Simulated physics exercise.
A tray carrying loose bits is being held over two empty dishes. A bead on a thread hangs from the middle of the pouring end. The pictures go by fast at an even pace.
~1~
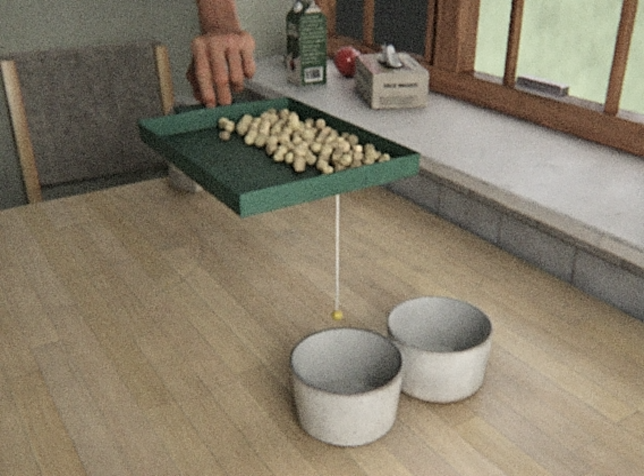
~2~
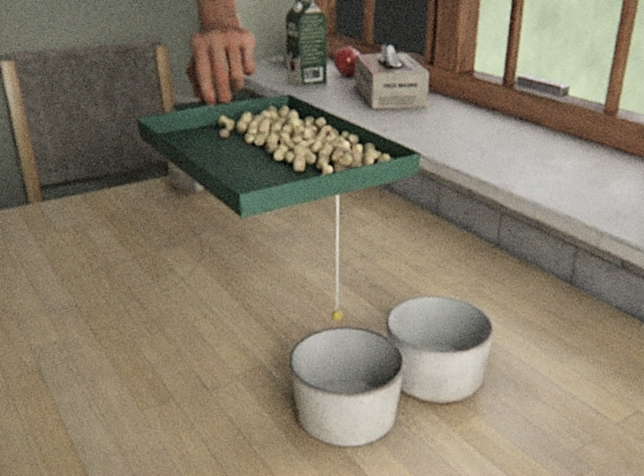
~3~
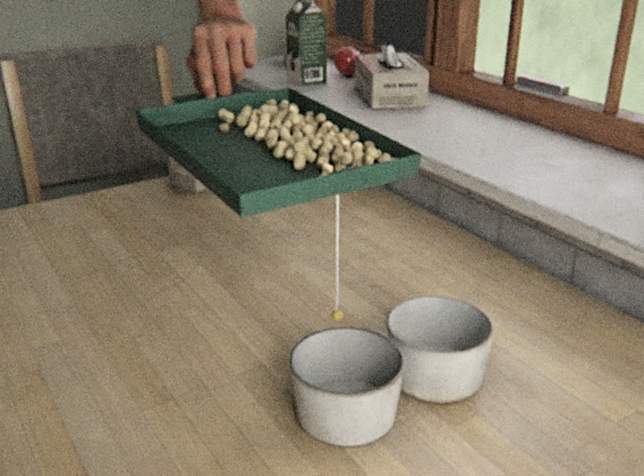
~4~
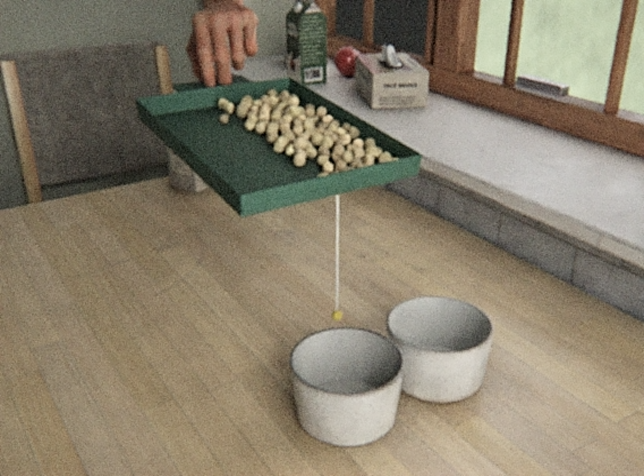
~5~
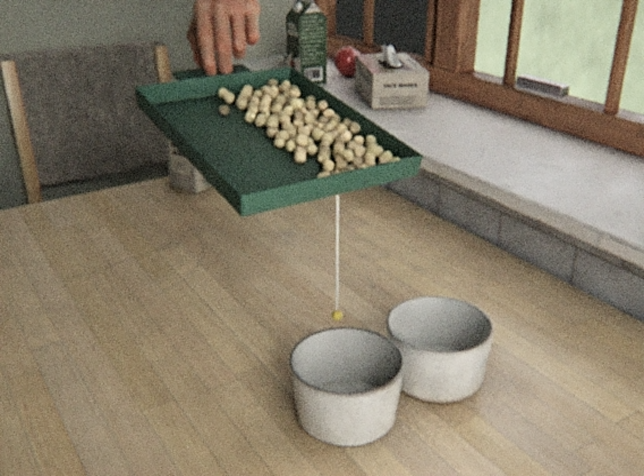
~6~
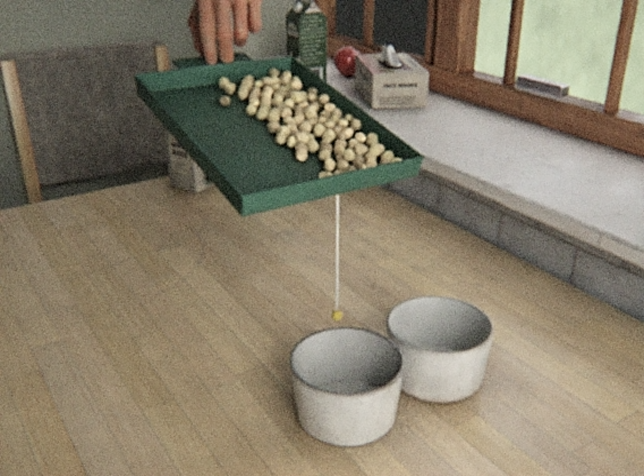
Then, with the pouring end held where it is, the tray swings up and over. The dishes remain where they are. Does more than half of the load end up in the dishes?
I expect the catch to be a majority.
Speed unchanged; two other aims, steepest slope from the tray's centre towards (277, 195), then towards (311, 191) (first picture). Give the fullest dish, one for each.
Try 1: Left-side dish. Try 2: Left-side dish.
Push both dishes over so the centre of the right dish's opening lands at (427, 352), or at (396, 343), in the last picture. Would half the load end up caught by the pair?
Try 1: The greater share; try 2: The greater share.
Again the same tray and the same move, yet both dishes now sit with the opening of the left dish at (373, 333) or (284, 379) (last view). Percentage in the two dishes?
First position: Some 30 %; second position: Some 60 %.
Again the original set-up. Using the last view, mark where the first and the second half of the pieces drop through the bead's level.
At about (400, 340), then at (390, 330).
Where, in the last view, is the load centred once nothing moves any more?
The centre settles at about (378, 398).
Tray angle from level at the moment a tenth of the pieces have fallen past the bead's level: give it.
Around 110° at that moment.
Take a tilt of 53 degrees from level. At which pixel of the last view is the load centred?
Roughly at (352, 136).
Just after the last frame, tray tipped steeply; almost all on the tray; just a few in the air.
A moment on, tray tipped right over; almost all on the tray; just a few in the right dish; just a few outside both.
Further on, tray tipped past a quarter turn; roughly a third in the left dish; roughly a third in the right dish; roughly a quarter outside both.
When it is over, tray tipped past a quarter turn; roughly a third in the left dish; roughly a third in the right dish; roughly a quarter outside both.
